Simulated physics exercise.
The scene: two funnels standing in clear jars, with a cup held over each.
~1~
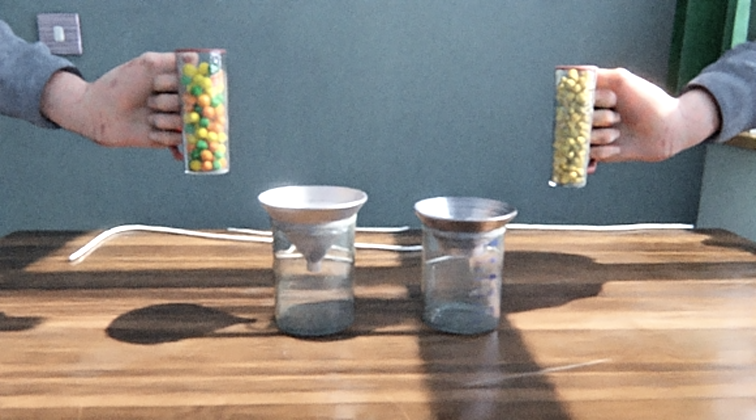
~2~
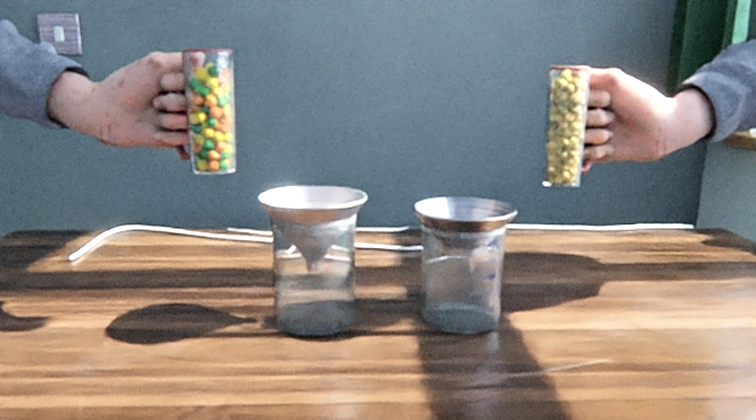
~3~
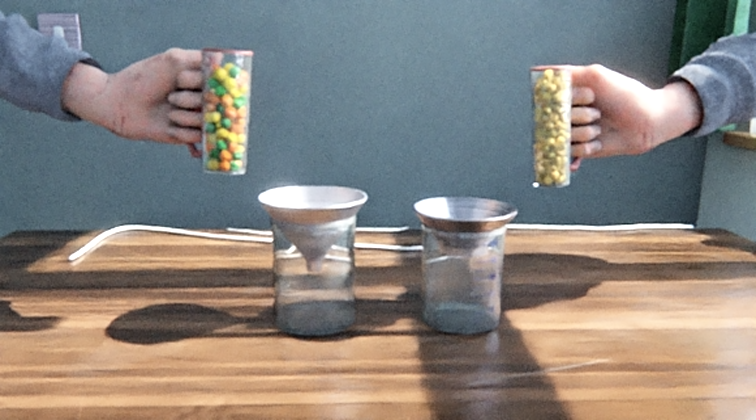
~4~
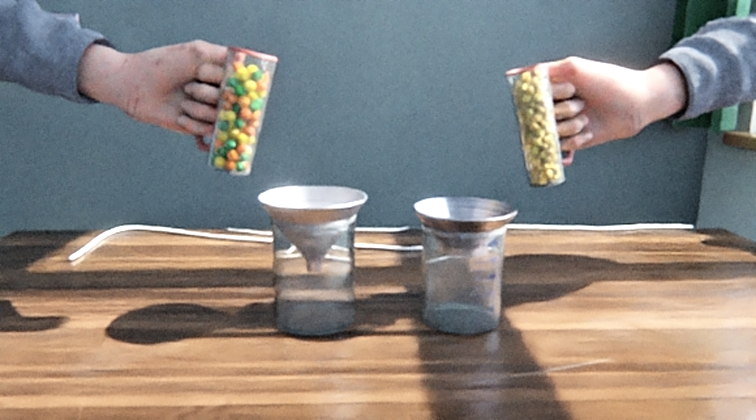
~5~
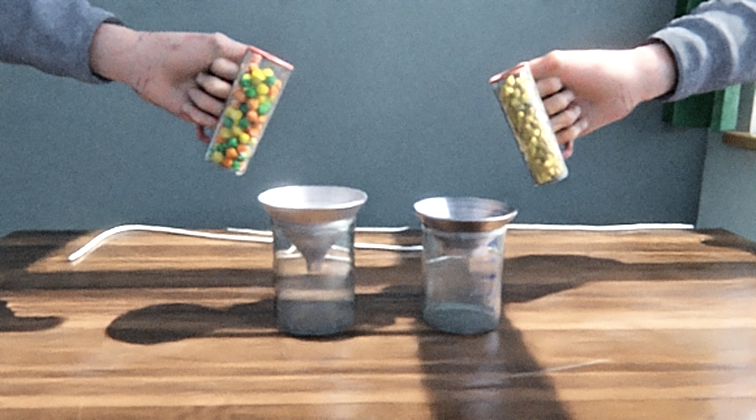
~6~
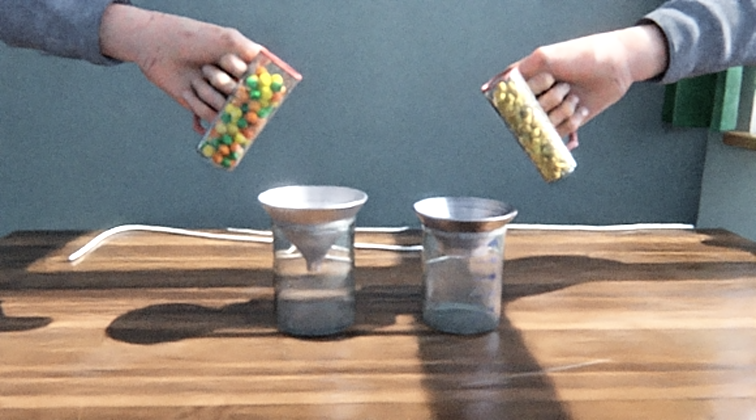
Two hands move cups of small colourful and yellow balls inward above funnels, tilting them.
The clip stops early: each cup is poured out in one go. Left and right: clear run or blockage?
The left funnel gets blocked; the right one runs clear.
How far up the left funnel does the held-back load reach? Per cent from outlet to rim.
Near 90 %.
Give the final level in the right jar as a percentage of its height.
Roughly 20 in a hundred.
Then, 0.38 s on from there, left, the whole lot still in the cup; right, all but a few still in the cup, only a few in or over the funnel.
Then, 0.71 s on from there, left, the bulk still in the cup, a little in or over the funnel; right, all but a few still in the cup, only a few in or over the funnel, only a few down in the jar.
Then, 1.00 s on from there, left, near a quarter still in the cup, the bulk in or over the funnel, only a few down in the jar; right, near half still in the cup, near a quarter in or over the funnel, near a quarter down in the jar.
In the end, left, all but a few stuck in the funnel, only a few down in the jar, only a few beside the jar; right, the whole lot down in the jar.
